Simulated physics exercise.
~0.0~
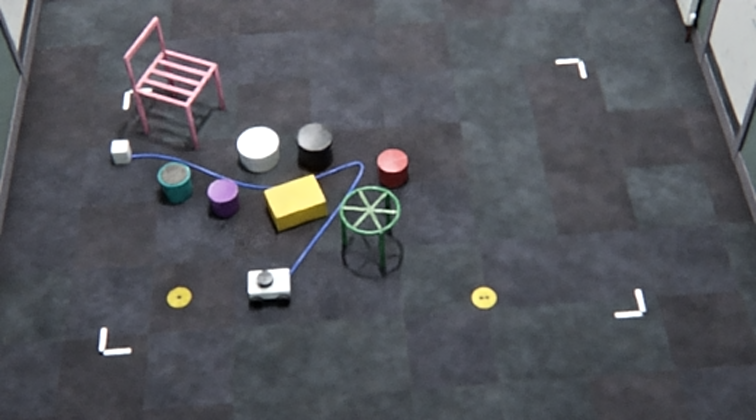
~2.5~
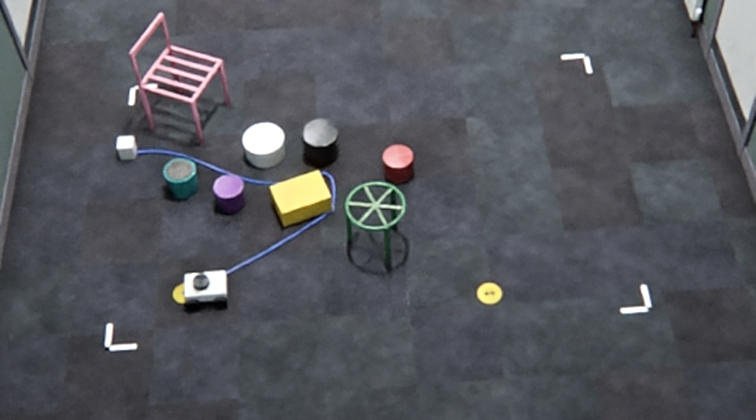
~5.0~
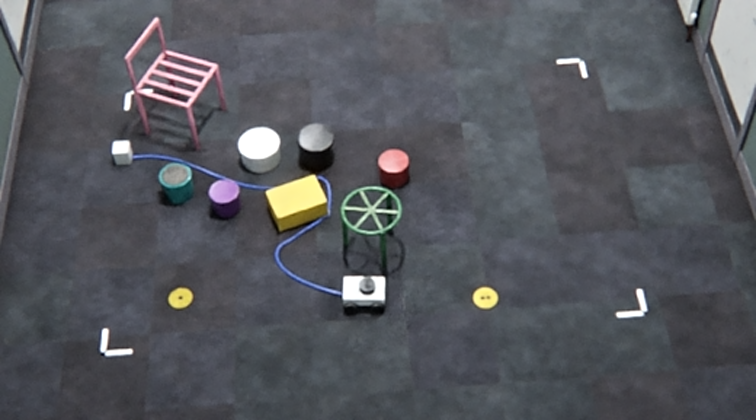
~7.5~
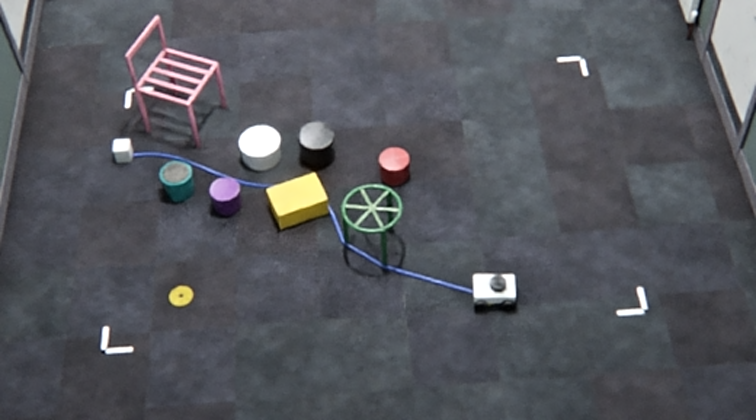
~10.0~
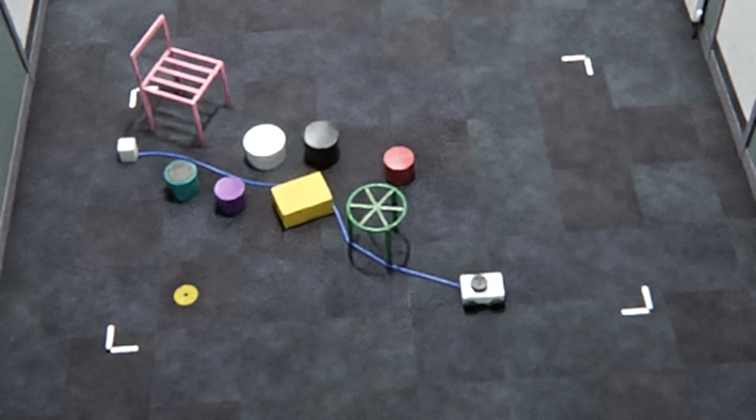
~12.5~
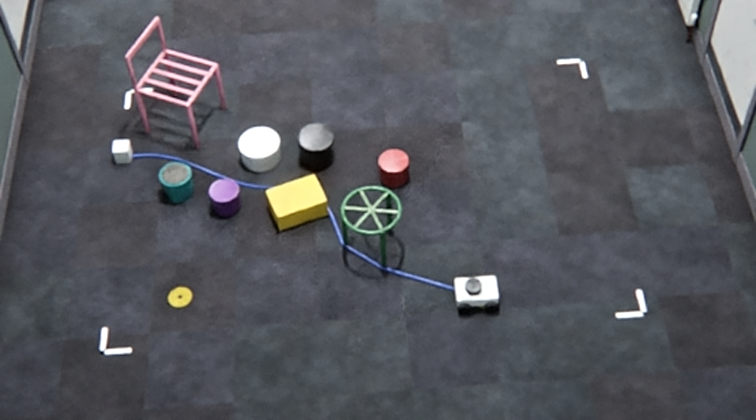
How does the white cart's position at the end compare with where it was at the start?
At the start the cart is left of the green stool, between the two yellow marks. At the end it is well to the right, beyond the stool and at the right-hand mark.
